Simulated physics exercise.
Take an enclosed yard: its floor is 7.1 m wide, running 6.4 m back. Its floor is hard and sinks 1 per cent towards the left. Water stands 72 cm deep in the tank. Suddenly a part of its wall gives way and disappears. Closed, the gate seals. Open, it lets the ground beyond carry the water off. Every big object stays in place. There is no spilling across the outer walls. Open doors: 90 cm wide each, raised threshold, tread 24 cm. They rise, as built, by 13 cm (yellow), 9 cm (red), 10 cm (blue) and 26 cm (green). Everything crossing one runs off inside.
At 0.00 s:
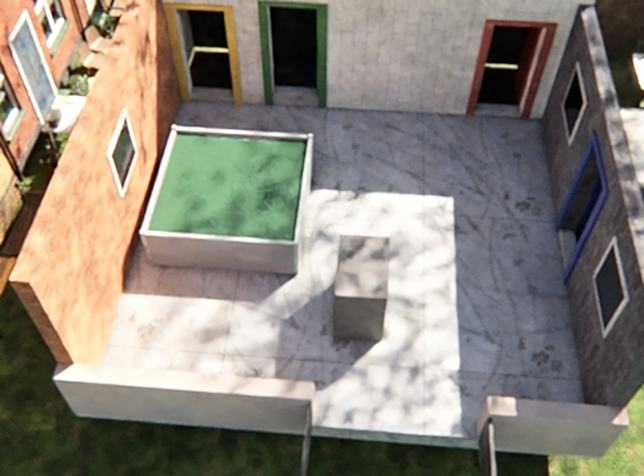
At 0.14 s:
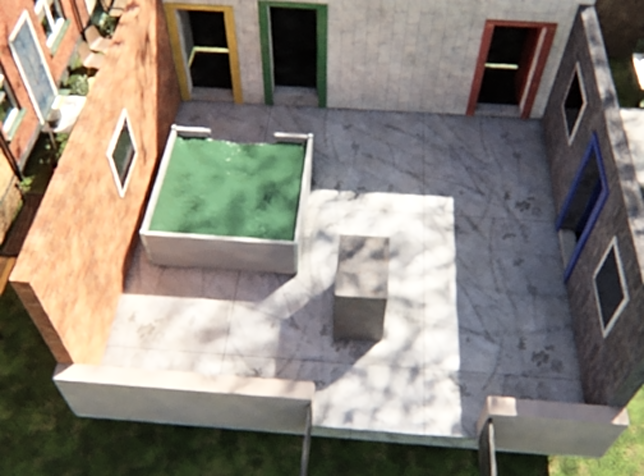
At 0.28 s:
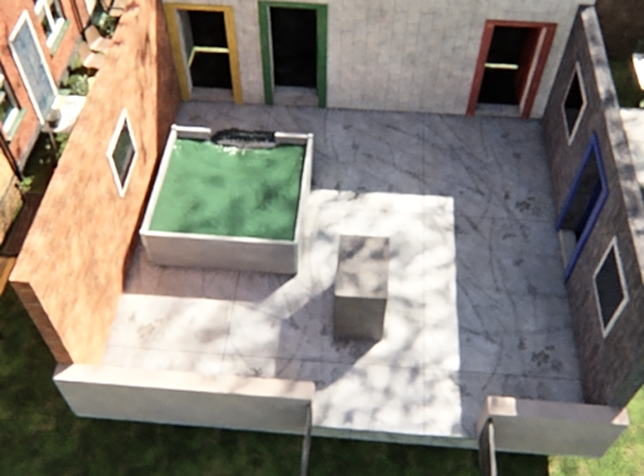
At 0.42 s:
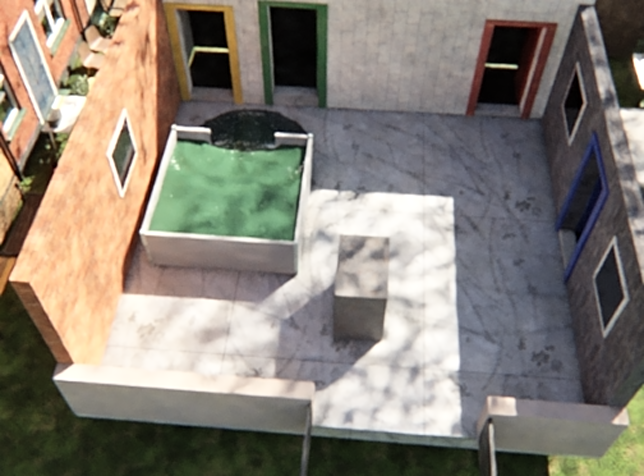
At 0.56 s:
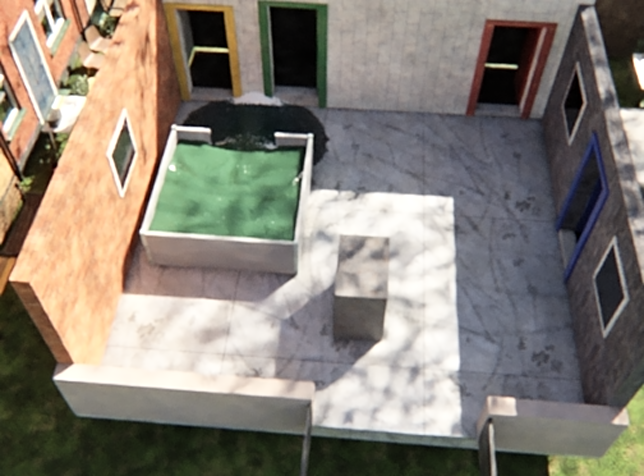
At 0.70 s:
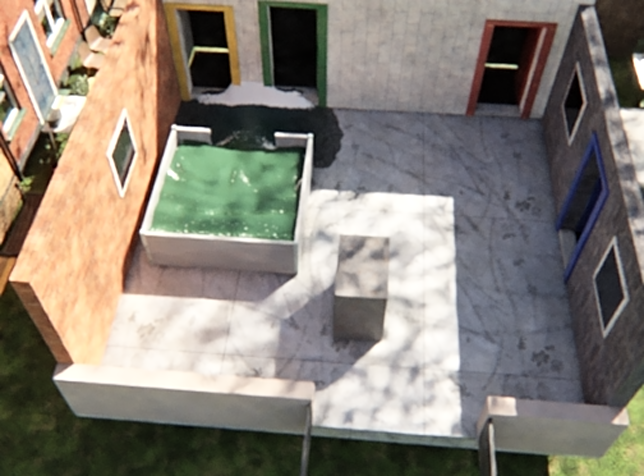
Walled yard with a tank of green water, its far side opening and dark water pouring out, spreading across the floor behind.
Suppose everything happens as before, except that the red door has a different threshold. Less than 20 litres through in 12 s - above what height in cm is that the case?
Above about 9.5 cm.
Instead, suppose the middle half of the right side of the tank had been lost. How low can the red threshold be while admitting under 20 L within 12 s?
Then 18 cm.
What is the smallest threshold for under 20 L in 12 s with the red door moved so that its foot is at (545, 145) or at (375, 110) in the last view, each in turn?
Minimums: About 14.0 cm and 7.0 cm.
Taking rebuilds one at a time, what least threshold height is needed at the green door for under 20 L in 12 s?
The green one would have to be about 37 cm high.
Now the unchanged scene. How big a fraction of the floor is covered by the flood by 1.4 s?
Roughly 15 percent of the floor.
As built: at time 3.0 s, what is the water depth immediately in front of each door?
Centimetres: Yellow = 32, red = 4, blue = 0, green = 31.
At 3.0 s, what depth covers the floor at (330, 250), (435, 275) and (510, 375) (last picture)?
Depths of roughly 0 cm, 0 cm and 0 cm, in that order.
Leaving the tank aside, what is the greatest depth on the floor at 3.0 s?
36 cm.
After 1.4 s water covers 15 % of the floor, deepest (48 cm) near (181, 102); it has not reached the red door.
After 3.0 s water covers 40 % of the floor, deepest (36 cm) near (181, 102); 4 cm at the red door, 0 litres in over its 9 cm threshold.
After 12.0 s water covers 100 % of the floor, deepest (14 cm) near (181, 102); 8 cm at the red door, 26 litres in over its 9 cm threshold.
At the red door as built, the water arrived by 2.1 s and peaked near 12 cm at 8.0 s.
Run again over the same 12 s with other heights there, 32 litres in over 8.5 cm, 11 litres over 11 cm. The limit of 20 litres is kept from about 9.5 cm up.
